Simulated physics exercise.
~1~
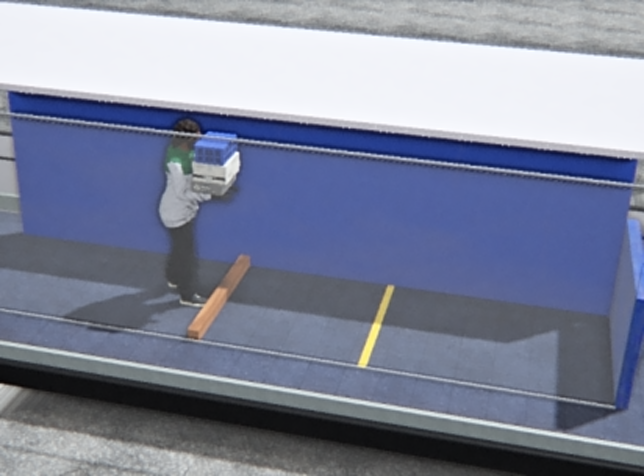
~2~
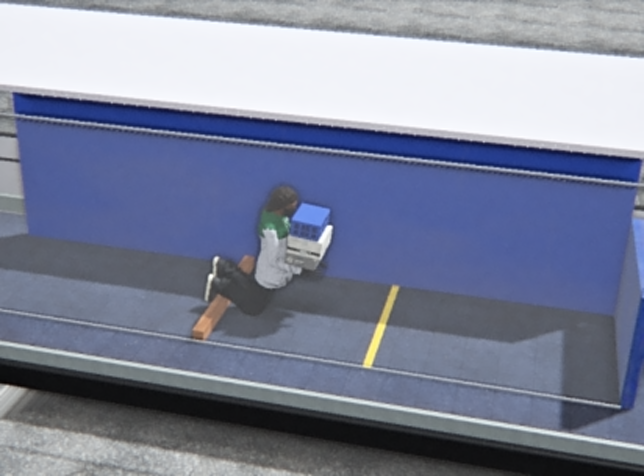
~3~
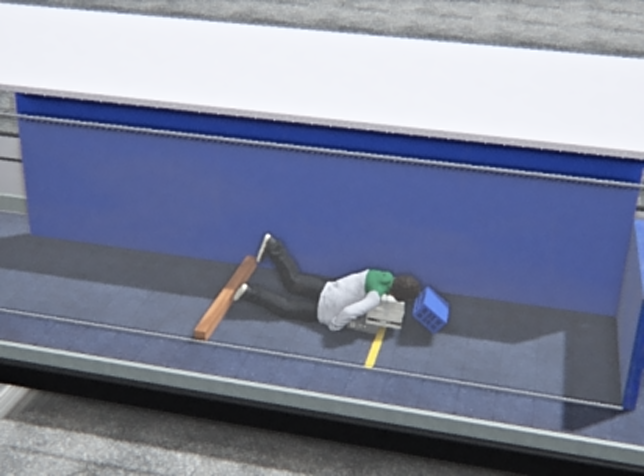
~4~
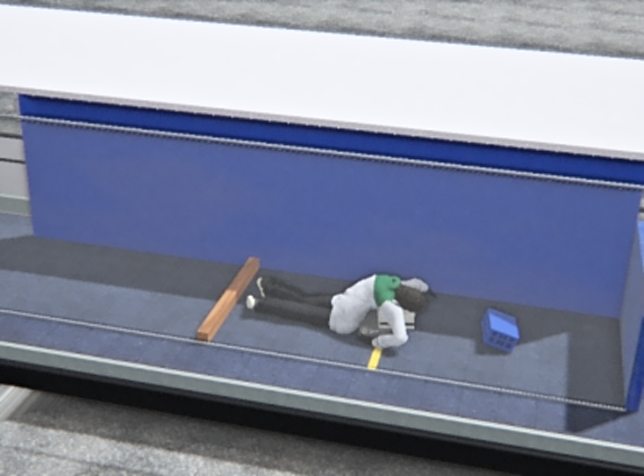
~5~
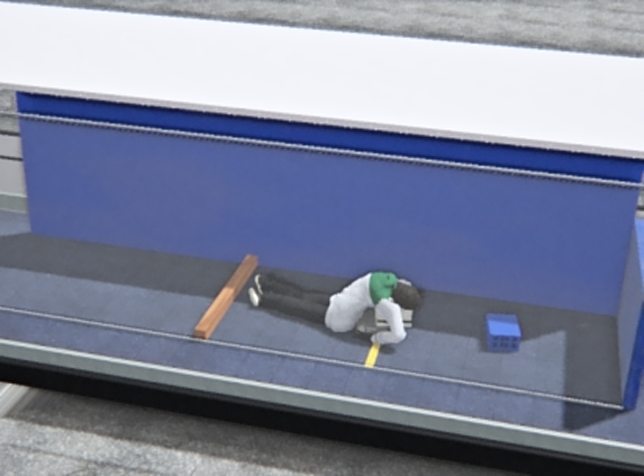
A person carrying a stack of small crates tripped over a wooden bar, dropped forward to the right and sprawled face down with their head past the yellow line, while the blue crate tumbled farther right and came to rest alone.
